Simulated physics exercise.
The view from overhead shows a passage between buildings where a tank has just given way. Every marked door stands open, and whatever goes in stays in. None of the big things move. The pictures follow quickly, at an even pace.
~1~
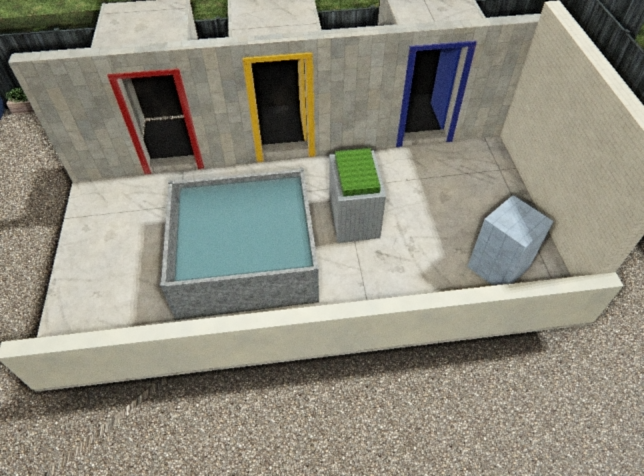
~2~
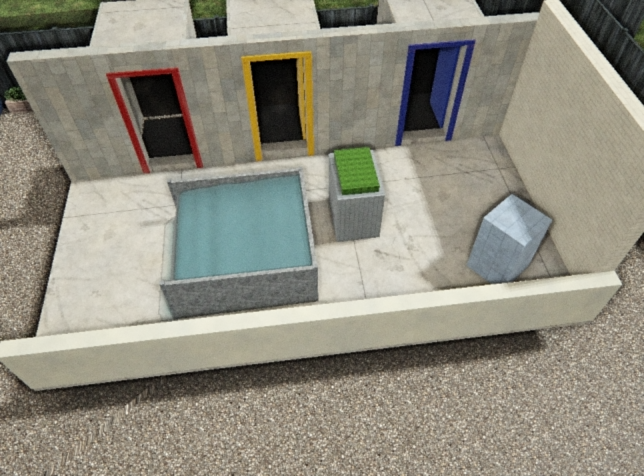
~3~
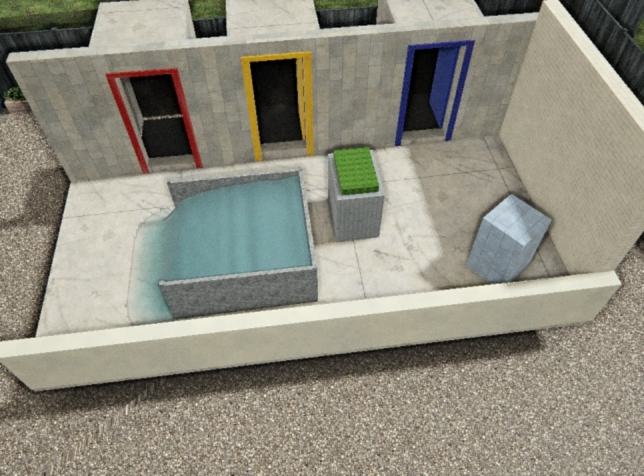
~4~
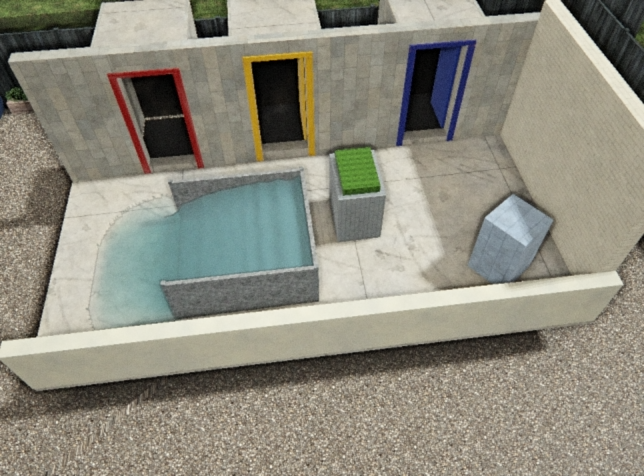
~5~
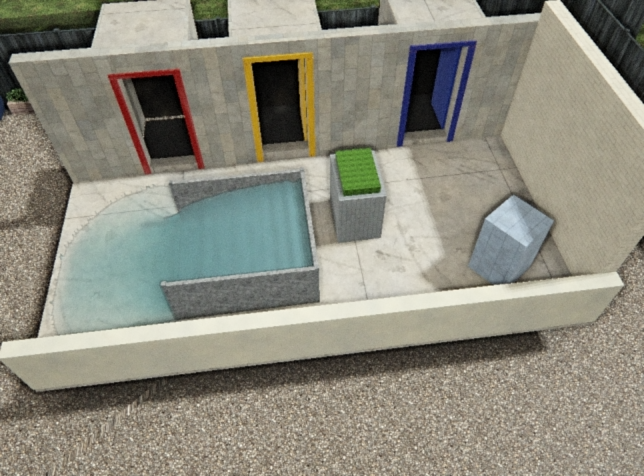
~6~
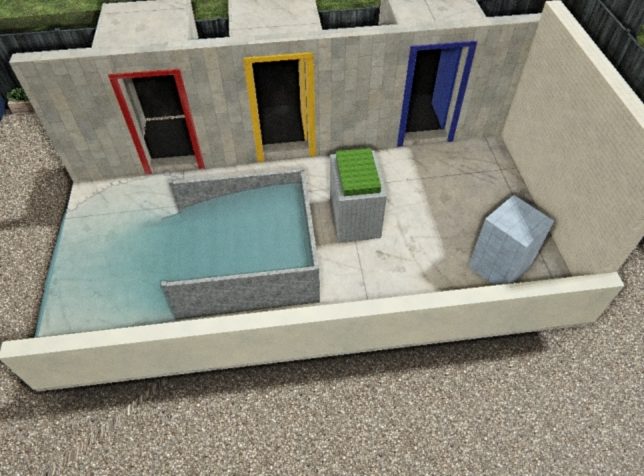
A walled stone tank of still blue water lost its left side, and the water poured out leftward, spreading across the pale paved floor below the red doorway to the left edge.
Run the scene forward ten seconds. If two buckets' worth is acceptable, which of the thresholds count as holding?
The blue door counts as holding, the yellow door counts as holding, the red door counts as holding.
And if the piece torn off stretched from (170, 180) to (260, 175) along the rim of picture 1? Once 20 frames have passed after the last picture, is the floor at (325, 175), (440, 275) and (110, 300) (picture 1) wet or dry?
Listed order gives sopping; left alone; left alone.
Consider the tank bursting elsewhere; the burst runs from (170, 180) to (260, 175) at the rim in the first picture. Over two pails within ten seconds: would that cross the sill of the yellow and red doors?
I'd expect the yellow door to get past the mark and the red door to get past the mark.
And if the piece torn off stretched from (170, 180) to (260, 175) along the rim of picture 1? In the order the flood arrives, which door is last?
It's the door marked blue.
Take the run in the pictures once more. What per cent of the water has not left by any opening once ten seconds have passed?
My figure is close to 4 percent.
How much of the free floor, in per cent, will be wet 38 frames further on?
Near 30 in a hundred.
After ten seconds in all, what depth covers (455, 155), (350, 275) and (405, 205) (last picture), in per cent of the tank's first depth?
I'd say around 0 per cent, then 0 per cent, then 0 per cent.
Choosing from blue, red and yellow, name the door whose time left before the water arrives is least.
It's the red one.
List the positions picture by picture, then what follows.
Still water in the tank at (239, 226), in the first picture.
Water pours out at (178, 254) and has run to (167, 318), in the second picture.
The front is at (160, 215), out from the gap at (177, 255), in the third picture.
Water pours out at (179, 256) and has run to a hidden place, in the fourth picture.
The front is at (60, 325), out from the gap at (180, 257), in the fifth picture.
Water pours out at (180, 257) and has run to a hidden place, in the sixth picture.
A moment on, water covers 30 % of the floor; the blue door not reached, the yellow door not reached, the red door wet at the sill, nothing in.
Next, water covers 30 % of the floor; the blue door not reached, the yellow door not reached, the red door wet at the sill, nothing in.
Then, water covers 30 % of the floor; the blue door not reached, the yellow door not reached, the red door wet at the sill, nothing in.
Later, water covers 30 % of the floor; the blue door not reached, the yellow door not reached, the red door wet at the sill, nothing in.
In the end, water covers 20 % of the floor; the blue door not reached, the yellow door not reached, the red door wet at the sill, nothing in.
